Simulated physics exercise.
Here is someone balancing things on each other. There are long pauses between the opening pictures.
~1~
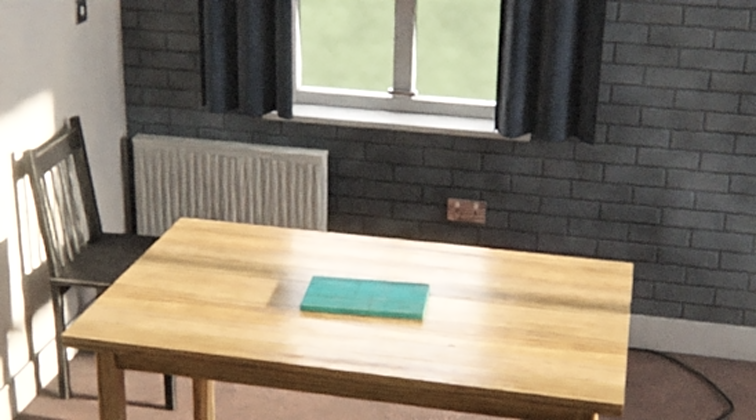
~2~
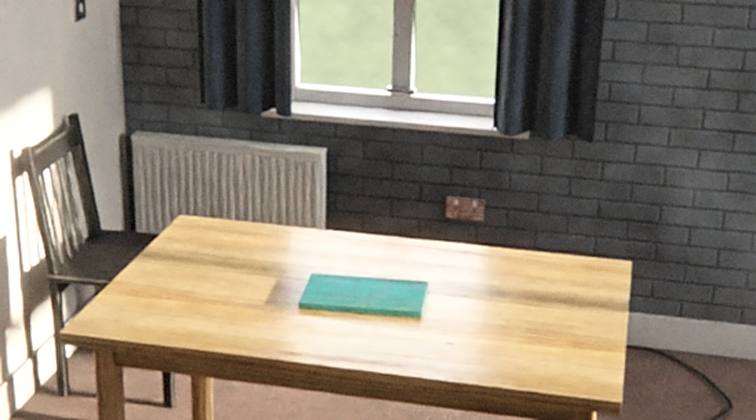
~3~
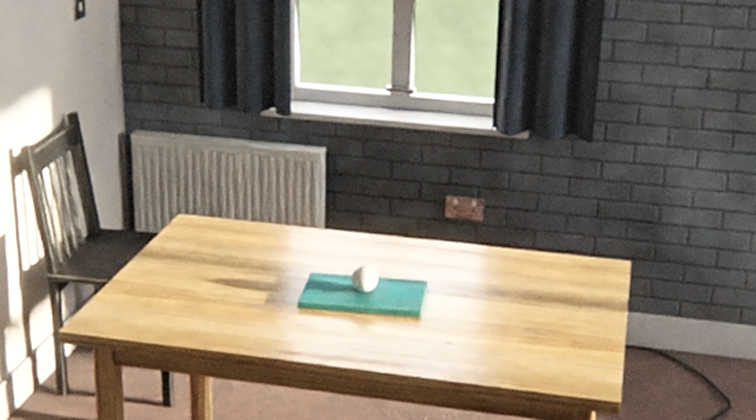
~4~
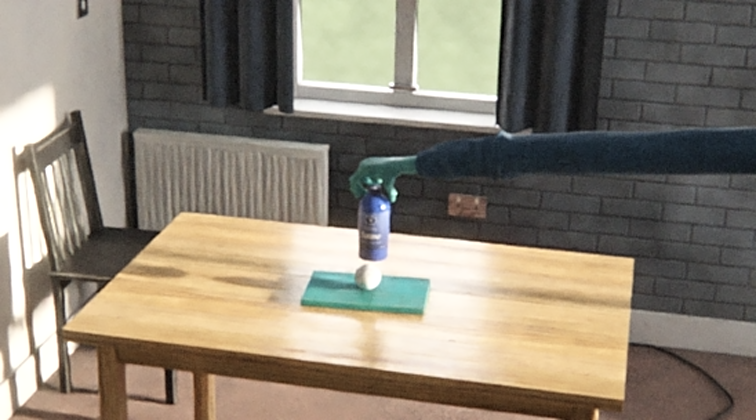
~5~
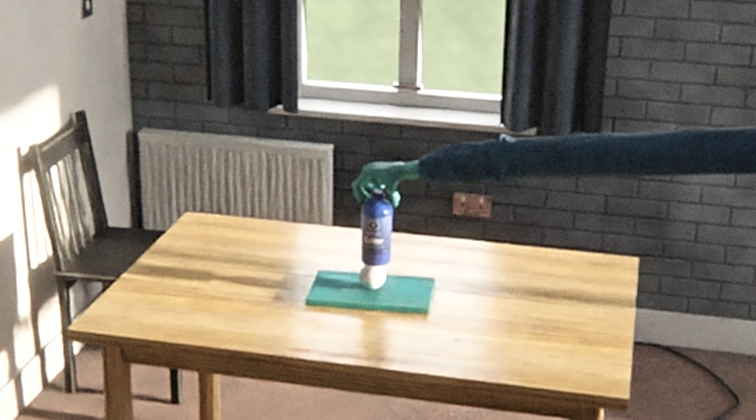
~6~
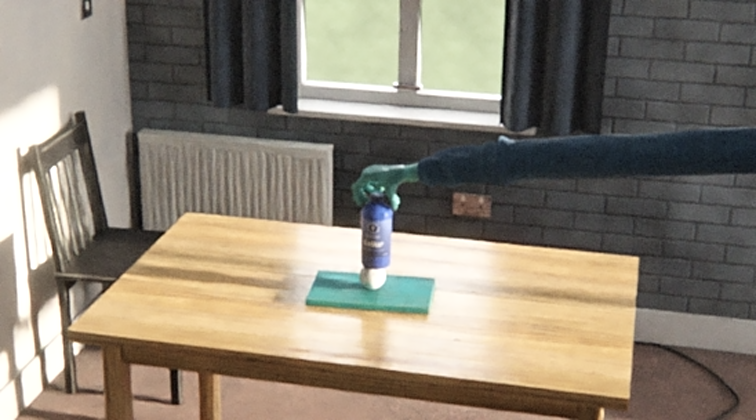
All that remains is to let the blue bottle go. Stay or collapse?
Outcome: The pile loses its balance.
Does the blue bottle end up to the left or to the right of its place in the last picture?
It goes to the right.
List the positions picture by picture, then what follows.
In the first picture, the last thing is not in view yet; turquoise board (366, 297).
In the second picture, the last thing is not in view yet; turquoise board (365, 295).
In the third picture, the last thing is not in view yet; turquoise board (364, 294).
The fourth picture shows coming down; blue bottle (374, 222); turquoise board (367, 292).
The fifth picture shows coming down; blue bottle (376, 226); turquoise board (372, 291).
The sixth picture shows set down, still held; blue bottle (376, 230); turquoise board (372, 291).
Then, 0.50 s past the last view, blue bottle now fallen.
Then, 0.70 s past the last view, things are still on the move.
Finally, fallen, blue bottle; the other 2 still in place. Final places as the last picture's camera would see them, blue bottle near (425, 280). The pile comes apart.
